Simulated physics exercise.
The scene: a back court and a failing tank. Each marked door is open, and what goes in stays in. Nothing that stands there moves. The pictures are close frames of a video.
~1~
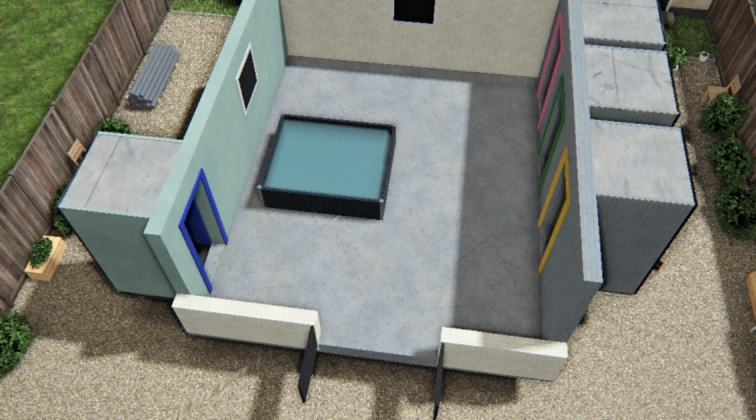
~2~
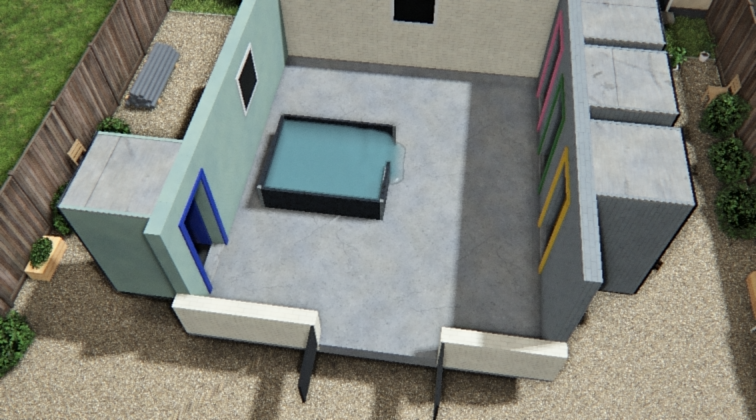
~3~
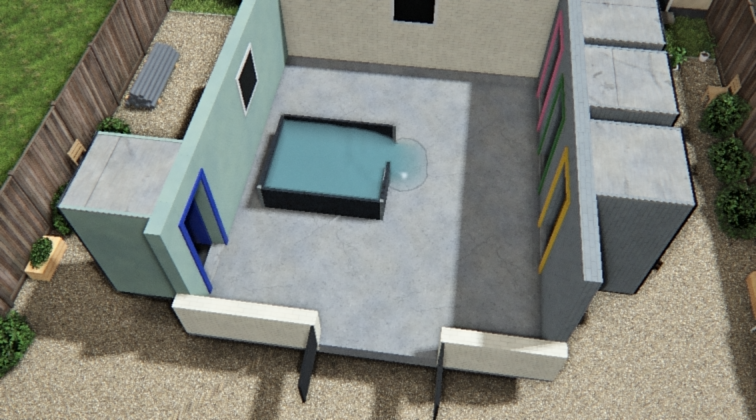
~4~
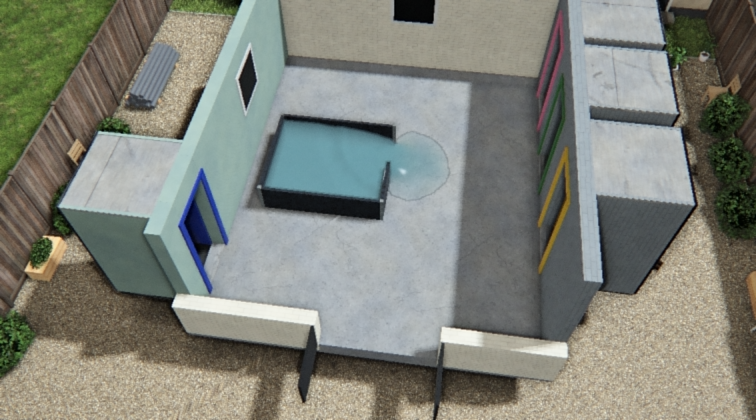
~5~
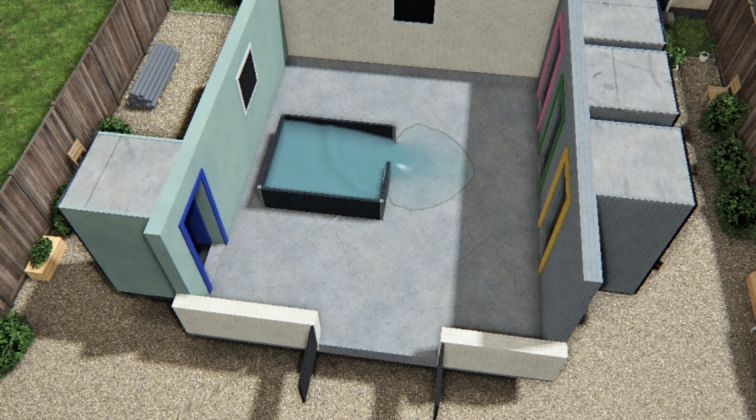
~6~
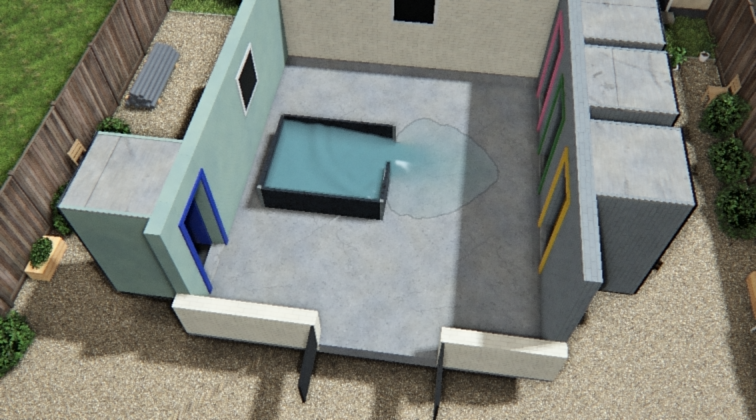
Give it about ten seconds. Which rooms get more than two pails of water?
The blue door stays under that; the yellow door stays under that; the pink door stays under that; the green door takes more than that.
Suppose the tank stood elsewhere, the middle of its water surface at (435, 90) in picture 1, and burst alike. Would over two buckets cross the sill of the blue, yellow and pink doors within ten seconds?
My reading: The blue door is under, the yellow door takes less, the pink door goes over.
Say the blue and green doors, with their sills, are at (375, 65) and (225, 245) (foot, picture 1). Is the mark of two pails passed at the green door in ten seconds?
In short: The green one stays under.
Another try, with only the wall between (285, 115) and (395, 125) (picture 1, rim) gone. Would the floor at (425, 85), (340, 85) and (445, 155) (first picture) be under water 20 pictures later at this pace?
In turn: Flooded, awash, free of water.
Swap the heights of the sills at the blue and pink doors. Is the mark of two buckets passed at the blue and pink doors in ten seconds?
One by one: The blue one holds; the pink one floods.
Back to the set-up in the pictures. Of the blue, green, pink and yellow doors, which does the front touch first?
That is the door marked green.
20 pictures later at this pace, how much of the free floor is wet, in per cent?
Roughly 35 per cent.
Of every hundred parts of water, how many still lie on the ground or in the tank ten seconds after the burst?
Some 86 per cent.
A moment on, water covers 20 % of the floor; the blue door not reached, the yellow door not reached, the pink door not reached, the green door under two buckets in.
Next, water covers 30 % of the floor; the blue door not reached, the yellow door wet at the sill, nothing in, the pink door wet at the sill, nothing in, the green door over two buckets in.
Then, water covers 35 % of the floor; the blue door not reached, the yellow door under two buckets in, the pink door wet at the sill, nothing in, the green door far over two buckets in.
Later, water covers 60 % of the floor; the blue door not reached, the yellow door under two buckets in, the pink door wet at the sill, nothing in, the green door far over two buckets in.
In the end, water covers 90 % of the floor; the blue door wet at the sill, nothing in, the yellow door under two buckets in, the pink door wet at the sill, nothing in, the green door far over two buckets in.
